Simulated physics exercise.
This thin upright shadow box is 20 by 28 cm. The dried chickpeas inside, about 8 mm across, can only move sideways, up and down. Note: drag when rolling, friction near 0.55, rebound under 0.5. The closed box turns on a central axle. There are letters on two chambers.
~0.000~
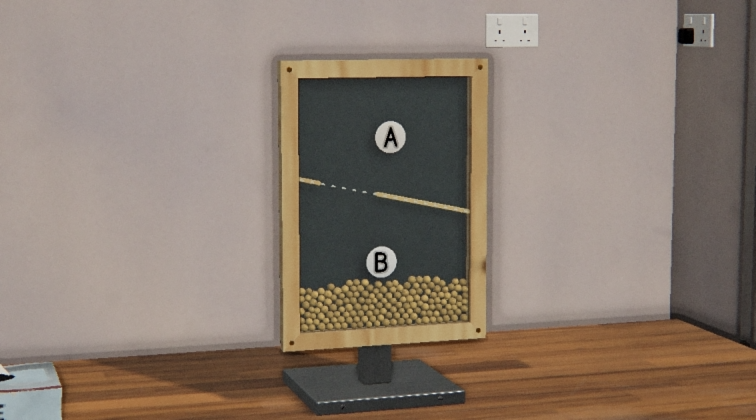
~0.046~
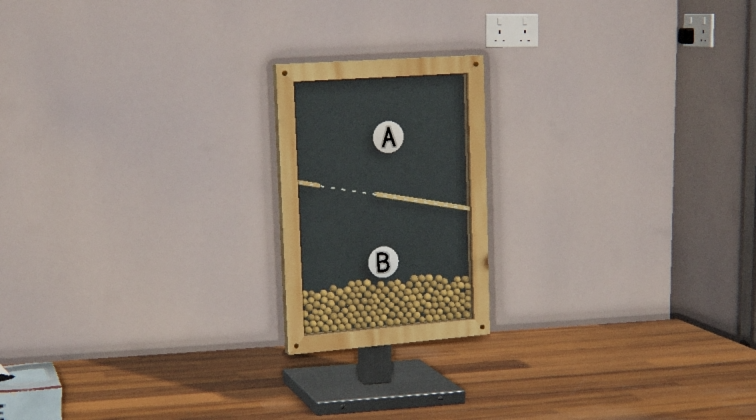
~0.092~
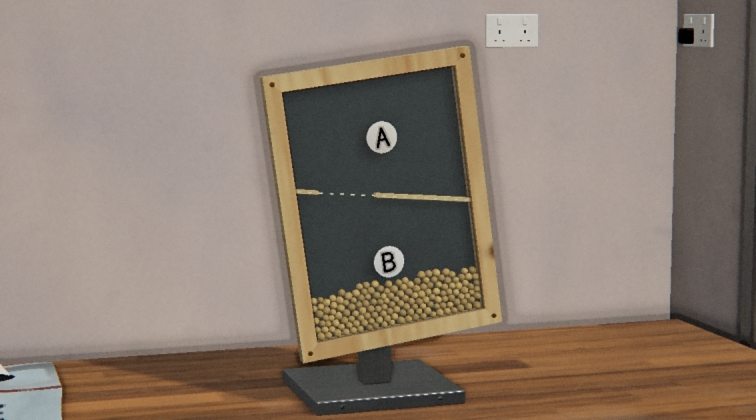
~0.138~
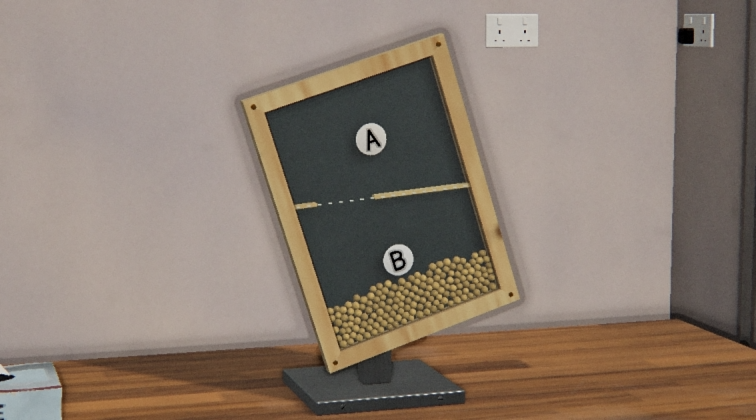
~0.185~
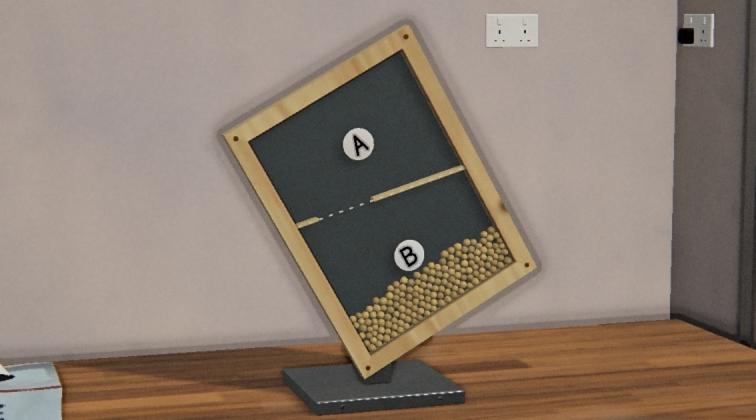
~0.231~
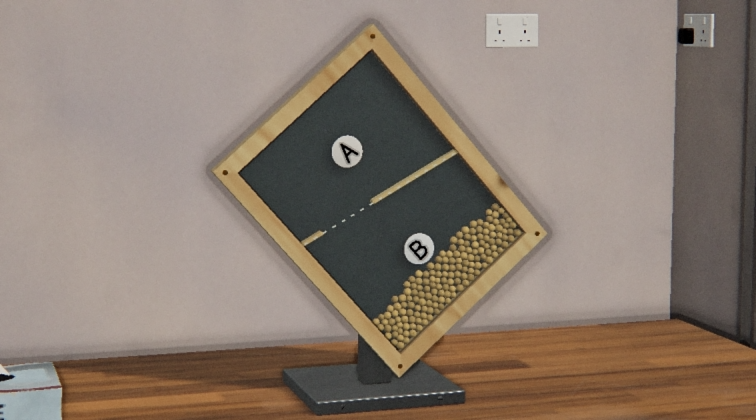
The footage shows a wood-framed upright box on a dark stand, its panel marked A above and B below a gapped divider, turning steadily anticlockwise while the small tan balls in the lower section shift into a slope rising rightward.
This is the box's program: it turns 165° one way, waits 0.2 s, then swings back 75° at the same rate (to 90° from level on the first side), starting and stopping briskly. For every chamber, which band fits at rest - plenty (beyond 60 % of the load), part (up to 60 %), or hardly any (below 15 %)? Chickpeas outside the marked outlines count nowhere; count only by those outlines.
A - plenty, B - part.
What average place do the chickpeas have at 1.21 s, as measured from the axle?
I'd put it near 4 centimetres to the left and 9 centimetres below.
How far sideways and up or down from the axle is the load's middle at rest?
The middle sits around 7 cm left of it and 7 cm below it.
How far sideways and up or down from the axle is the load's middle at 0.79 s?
4 cm right, 4 cm below.
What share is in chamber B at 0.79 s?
Close to 55 per cent of the load.
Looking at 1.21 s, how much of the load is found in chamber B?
Around 15 per cent.
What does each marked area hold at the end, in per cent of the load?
Chamber A - 80, chamber B - 20.
After 0.79 s, it stands 165° anticlockwise; the chickpeas' middle is 4 cm right of and 4 cm below the centre; A 45 %, B 55 %.
After 1.21 s, it stands 126° anticlockwise; the chickpeas' middle is 4 cm left of and 9 cm below the centre; A 85 %, B 15 %.
After 1.42 s, it stands 90° anticlockwise; the chickpeas' middle is 8 cm left of and 5 cm below the centre; A 85 %, B 15 %.
At rest by 2.5 s, it stands 90° anticlockwise; A 80 %, B 20 %.
